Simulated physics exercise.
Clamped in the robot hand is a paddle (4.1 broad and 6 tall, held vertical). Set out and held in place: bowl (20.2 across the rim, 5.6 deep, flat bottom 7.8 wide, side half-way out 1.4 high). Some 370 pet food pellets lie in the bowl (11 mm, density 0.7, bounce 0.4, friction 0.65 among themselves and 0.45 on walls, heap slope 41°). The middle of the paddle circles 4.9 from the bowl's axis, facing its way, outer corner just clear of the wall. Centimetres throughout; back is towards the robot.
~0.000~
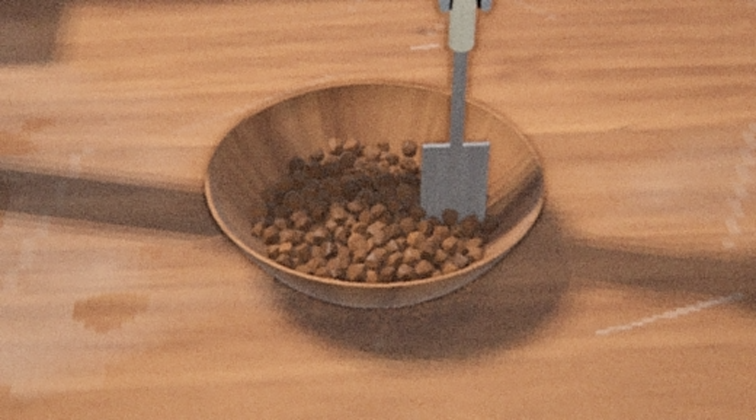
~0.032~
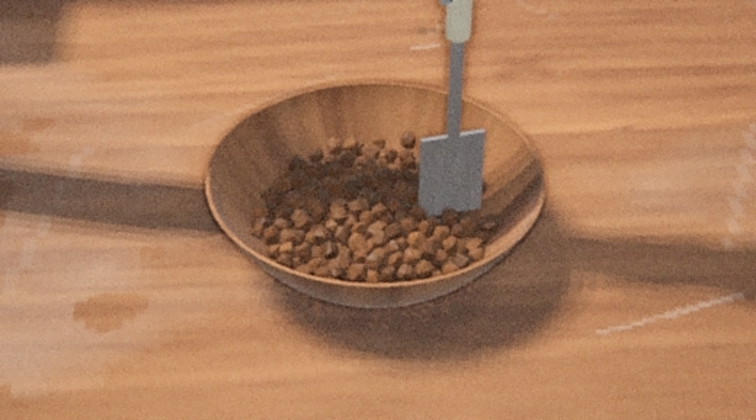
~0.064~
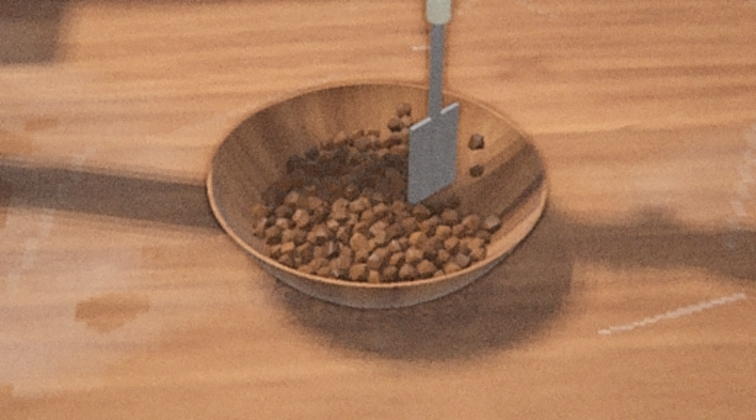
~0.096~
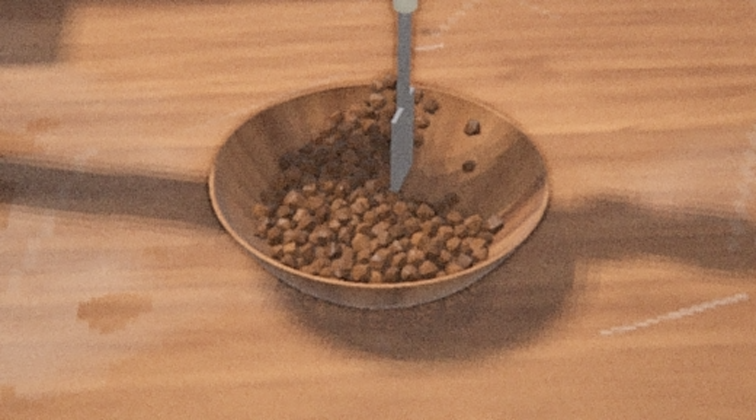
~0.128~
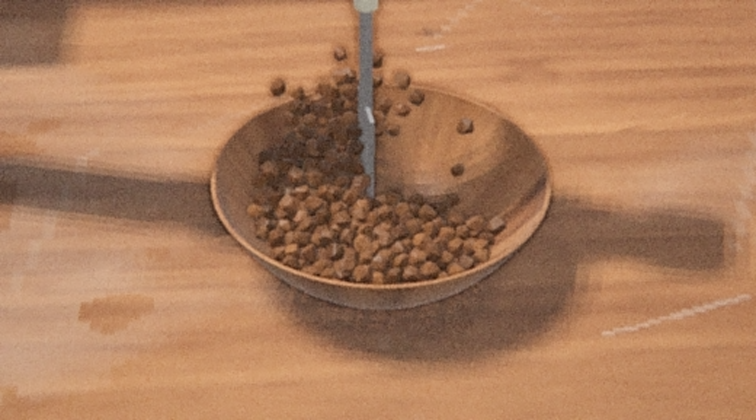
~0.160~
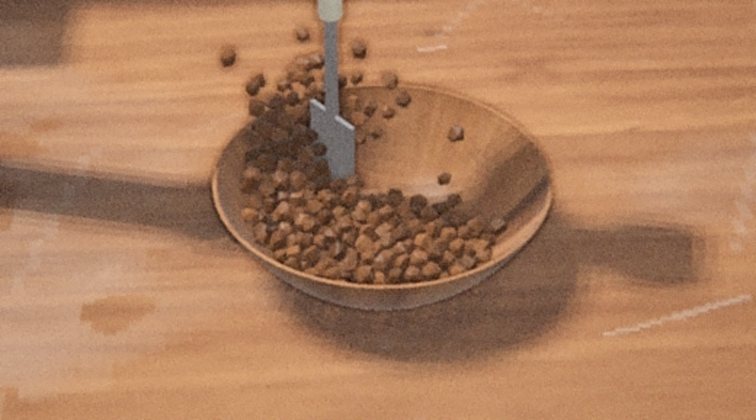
A grey paddle sweeping leftward around the back of a wooden bowl, turning and pushing brown pellets up and over the rim.
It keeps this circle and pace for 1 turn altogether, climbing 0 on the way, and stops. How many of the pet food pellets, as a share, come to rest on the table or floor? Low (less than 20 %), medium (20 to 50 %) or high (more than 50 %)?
On the table or floor the share is medium, 20 to 50 %.
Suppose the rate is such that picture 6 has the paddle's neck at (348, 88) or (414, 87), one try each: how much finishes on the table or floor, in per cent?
Some 30 and 10 per cent.
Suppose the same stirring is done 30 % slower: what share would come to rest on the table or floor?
In that case some 20 per cent.
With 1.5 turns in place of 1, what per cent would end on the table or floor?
Then about 40 per cent.
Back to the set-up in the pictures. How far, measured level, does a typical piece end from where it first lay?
About 9 cm.
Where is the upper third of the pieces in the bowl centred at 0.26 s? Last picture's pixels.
Around (300, 239).
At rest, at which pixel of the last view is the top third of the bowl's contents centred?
Around (451, 169).
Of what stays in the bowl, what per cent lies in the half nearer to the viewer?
Some 35 per cent.
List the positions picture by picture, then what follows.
In the first picture, paddle neck at (457, 124), 0° round; upper third of the load around (367, 209), from x 255 to 490, top at y 145; 372 in the bowl.
In the second picture, paddle neck at (454, 115), 12° round; upper third of the load around (368, 205), from x 260 to 490, top at y 140.
In the third picture, paddle neck at (435, 96), 40° round; upper third of the load around (372, 185), from x 260 to 495, top at y 110.
In the fourth picture, paddle neck at (404, 84), 68° round; upper third of the load around (364, 171), from x 260 to 495, top at y 80.
In the fifth picture, paddle neck at (366, 84), 97° round; upper third of the load around (337, 162), from x 255 to 495, top at y 55; 371 in the bowl, 1 in flight or on the tool.
In the sixth picture, paddle neck at (332, 93), 126° round; upper third of the load around (303, 159), from x 230 to 500, top at y 35; 364 in the bowl, 8 in flight or on the tool.
After 0.26 s, 212° round, highest piece 9 above the table; 331 in the bowl, 6 on the table or floor, 35 in flight or on the tool.
After 0.35 s, 299° round, highest piece 10 above the table; 294 in the bowl, 41 on the table or floor, 37 in flight or on the tool.
After 0.60 s, 0° round, highest piece 6 above the table; 257 in the bowl, 113 on the table or floor, 2 in flight or on the tool.
After 1.30 s, 0° round, highest piece 6 above the table; 257 in the bowl, 115 on the table or floor.
At rest, 257 in the bowl, 115 on the table or floor. That is 31 % on the table or floor.
